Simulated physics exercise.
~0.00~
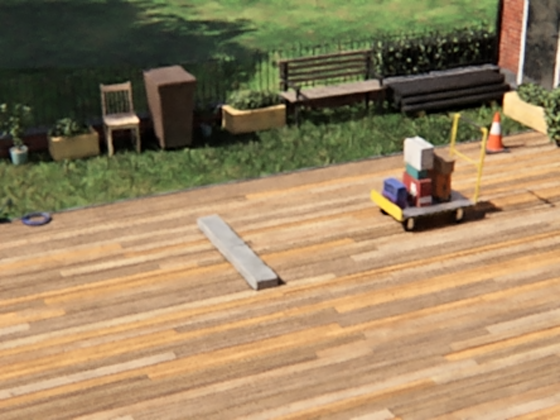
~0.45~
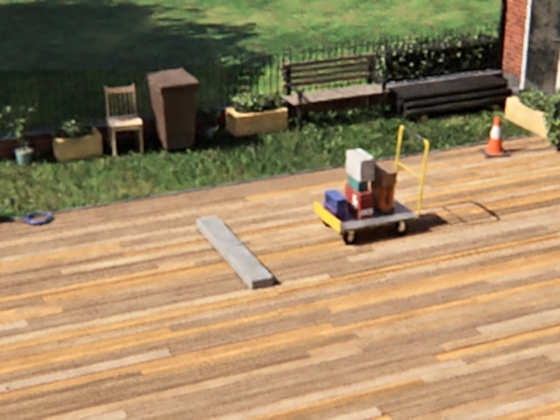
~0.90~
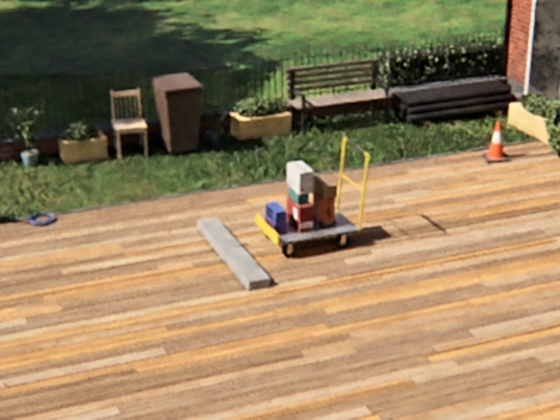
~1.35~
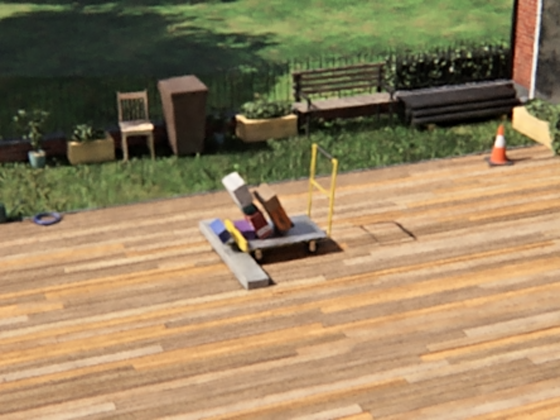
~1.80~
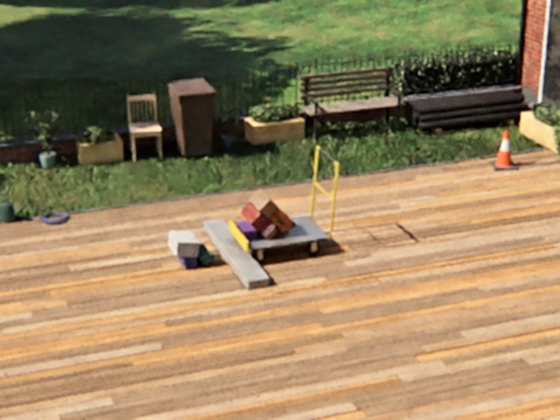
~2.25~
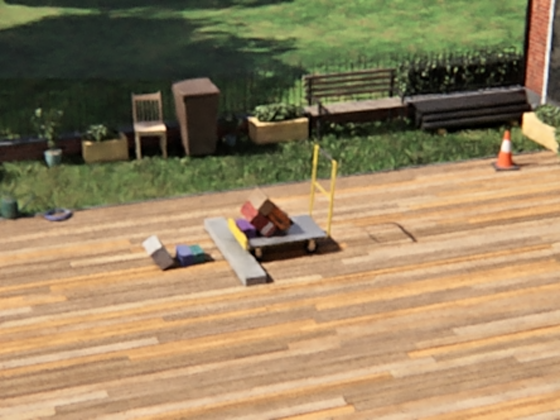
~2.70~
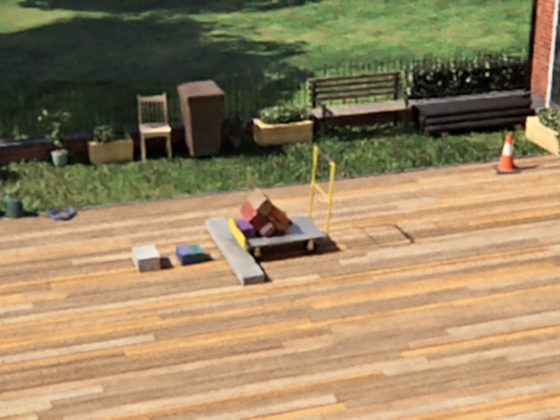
A loaded cart rolled left across wooden decking and jammed against a low grey beam, tipping its stacked boxes forward; the white, teal and blue ones tumbled over onto the boards beyond, while the rest stayed heaped and leaning on the platform.
